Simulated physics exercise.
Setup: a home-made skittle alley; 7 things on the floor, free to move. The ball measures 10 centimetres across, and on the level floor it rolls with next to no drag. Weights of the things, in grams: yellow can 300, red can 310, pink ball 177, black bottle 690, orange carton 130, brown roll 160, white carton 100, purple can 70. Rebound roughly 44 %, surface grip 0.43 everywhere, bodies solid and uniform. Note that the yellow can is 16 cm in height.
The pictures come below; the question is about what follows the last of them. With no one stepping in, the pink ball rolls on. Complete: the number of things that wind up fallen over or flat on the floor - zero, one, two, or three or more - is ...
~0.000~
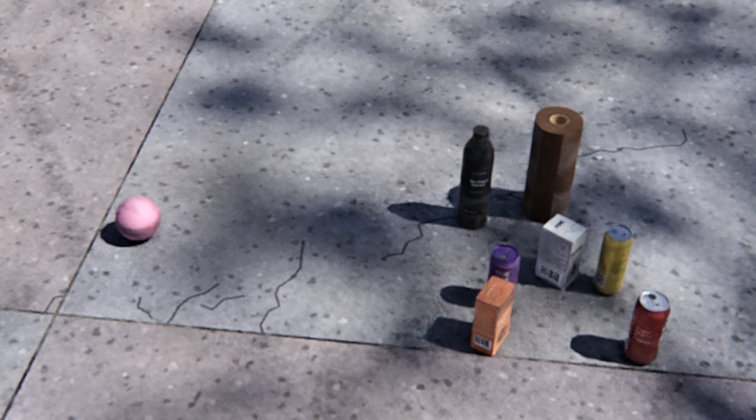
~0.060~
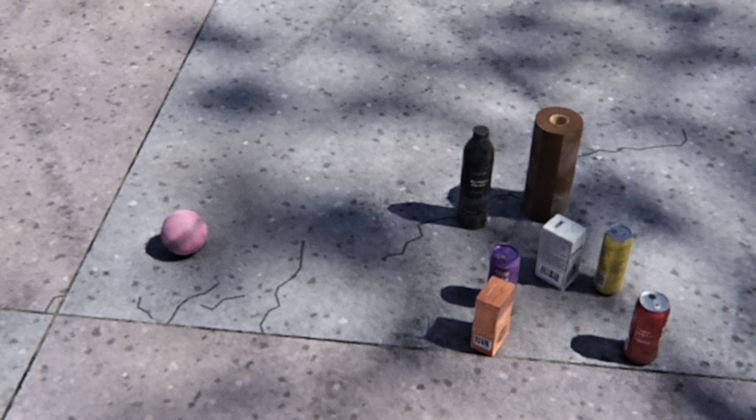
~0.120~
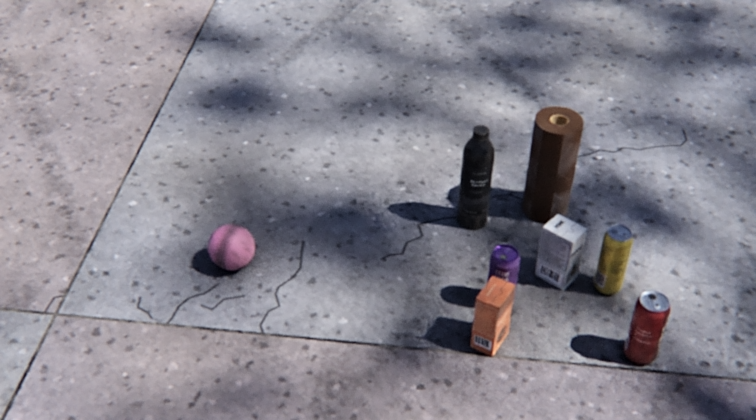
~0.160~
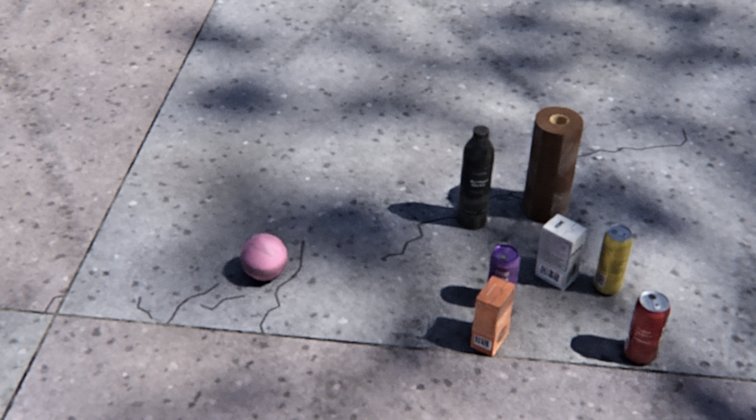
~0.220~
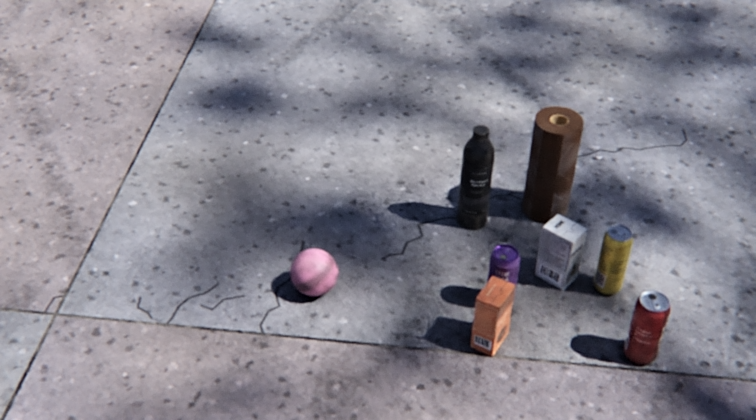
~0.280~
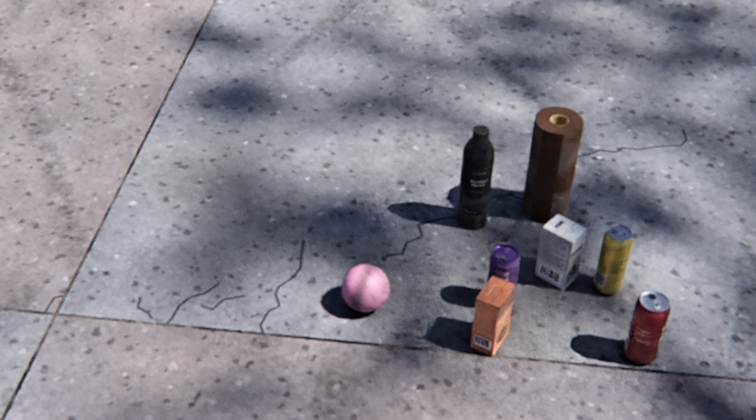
... just one.
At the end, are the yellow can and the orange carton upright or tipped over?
In the last frame the yellow can remains up and the orange carton does not stay up.
By 0.48 s, ball has run 83 cm; pink ball near (493, 326); orange carton tilted 12°.
By 0.78 s, ball has run 98 cm; pink ball near (569, 342); red can tilted 13° near (656, 325); orange carton tilted 44°.
By 1.48 s, ball has run 93 cm; pink ball near (542, 338); orange carton on its side.
By 2.98 s, ball has run 74 cm; pink ball near (444, 324); orange carton on its side.
When it is over (4.0 s), lying over on the floor, orange carton; the other 6 within 8 cm of the start. End places, in pixels of the last picture, yellow can near (613, 261), red can near (645, 327).
